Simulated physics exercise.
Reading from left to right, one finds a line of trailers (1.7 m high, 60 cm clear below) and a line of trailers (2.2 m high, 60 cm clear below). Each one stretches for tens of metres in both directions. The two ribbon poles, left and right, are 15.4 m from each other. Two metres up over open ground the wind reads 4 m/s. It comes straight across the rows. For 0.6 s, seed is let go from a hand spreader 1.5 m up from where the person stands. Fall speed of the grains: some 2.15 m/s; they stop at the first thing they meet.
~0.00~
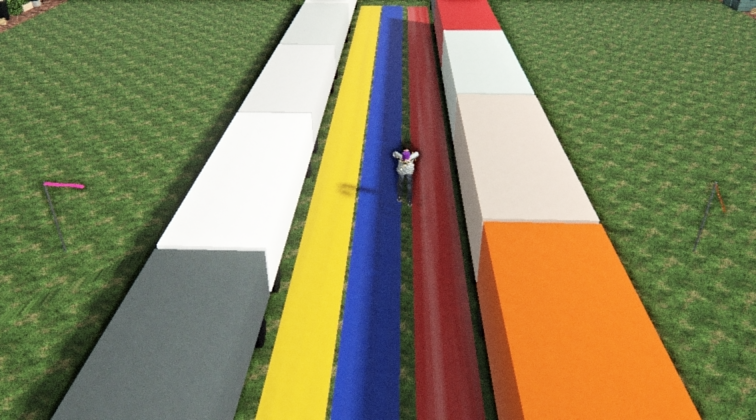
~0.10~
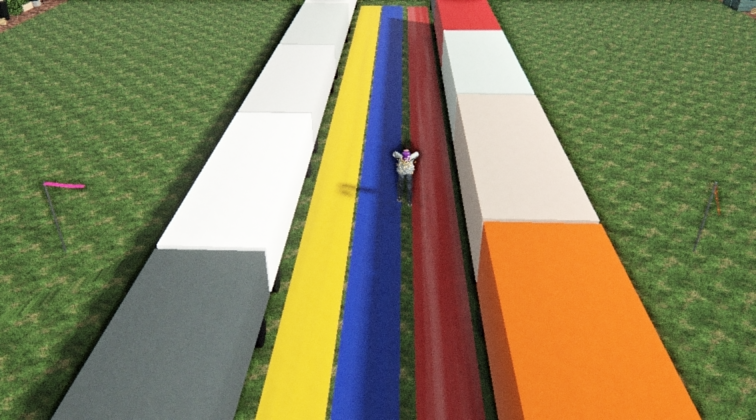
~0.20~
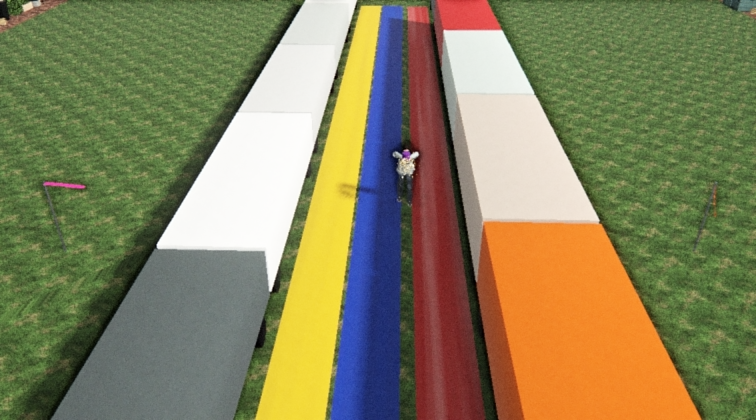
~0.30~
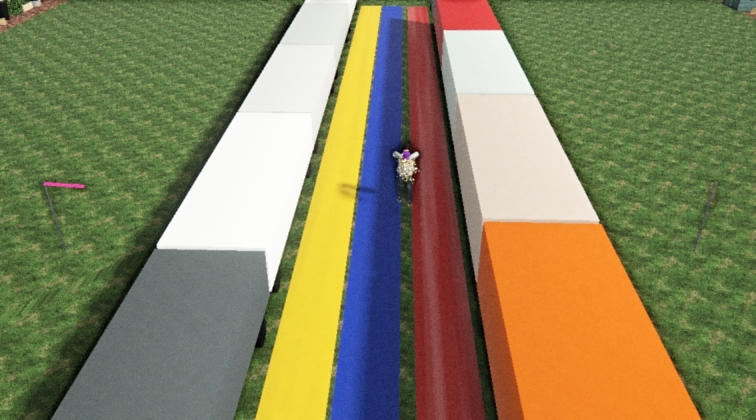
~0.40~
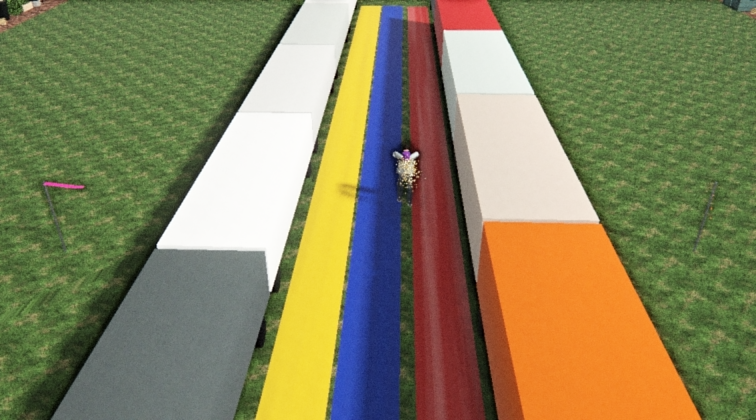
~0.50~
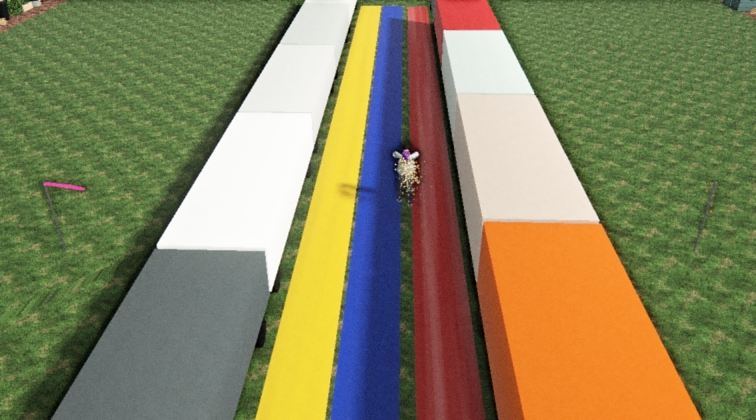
Pale seed spilling from a small figure above blue and red strips between two trailer rows, a pink ribbon streaming right.
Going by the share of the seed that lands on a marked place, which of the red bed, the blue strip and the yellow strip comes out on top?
The red one.
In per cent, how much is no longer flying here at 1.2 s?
That comes to near 50 %.
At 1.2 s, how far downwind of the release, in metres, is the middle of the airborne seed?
Around 0.5 m.
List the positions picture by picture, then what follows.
The first frame shows the left ribbon ends at (83, 187), leaning 85 degrees to the right, the seed in the air spans x = 400 to 415 around y = 165 and it comes from (406, 161).
The second frame shows the right ribbon ends at (719, 215), leaning 20 degrees to the right, the seed in the air spans x = 400 to 410 around y = 165, the red one passes (437, 244), the yellow one passes (325, 241) and the blue one passes (377, 242).
The third frame shows the left ribbon ends at (84, 187), leaning 85 degrees to the right, the seed in the air spans x = 400 to 415 around y = 165 and the top of the right line of trailers crosses (512, 139).
The fourth frame shows the seed in the air spans x = 400 to 415 around y = 165, the red one passes (433, 194), the yellow one passes (335, 192) and the blue one passes (380, 193).
The fifth frame shows the left ribbon ends at (83, 187), leaning 85 degrees to the right and the seed in the air spans x = 400 to 415 around y = 170.
The sixth frame shows the seed in the air spans x = 400 to 420 around y = 170 and the top of the right line of trailers crosses (512, 139).
After 1.2 s, 46 % lies on the red bed, 0 % on the yellow strip and 0 % on the blue strip; 51 % has touched down or left; the middle of what still flies is 0.5 m above the low ground, near (420, 197).
After 2.0 s, 92 % lies on the red bed, 0 % on the yellow strip and 0 % on the blue strip; 99 % has touched down or left.
After 3.5 s, 93 % lies on the red bed, 0 % on the yellow strip and 0 % on the blue strip; 100 % has touched down or left.
After 8.0 s, 93 % lies on the red bed, 0 % on the yellow strip and 0 % on the blue strip; 100 % has touched down or left.
After 45.0 s, 93 % lies on the red bed, 0 % on the yellow strip and 0 % on the blue strip; 100 % has touched down or left.
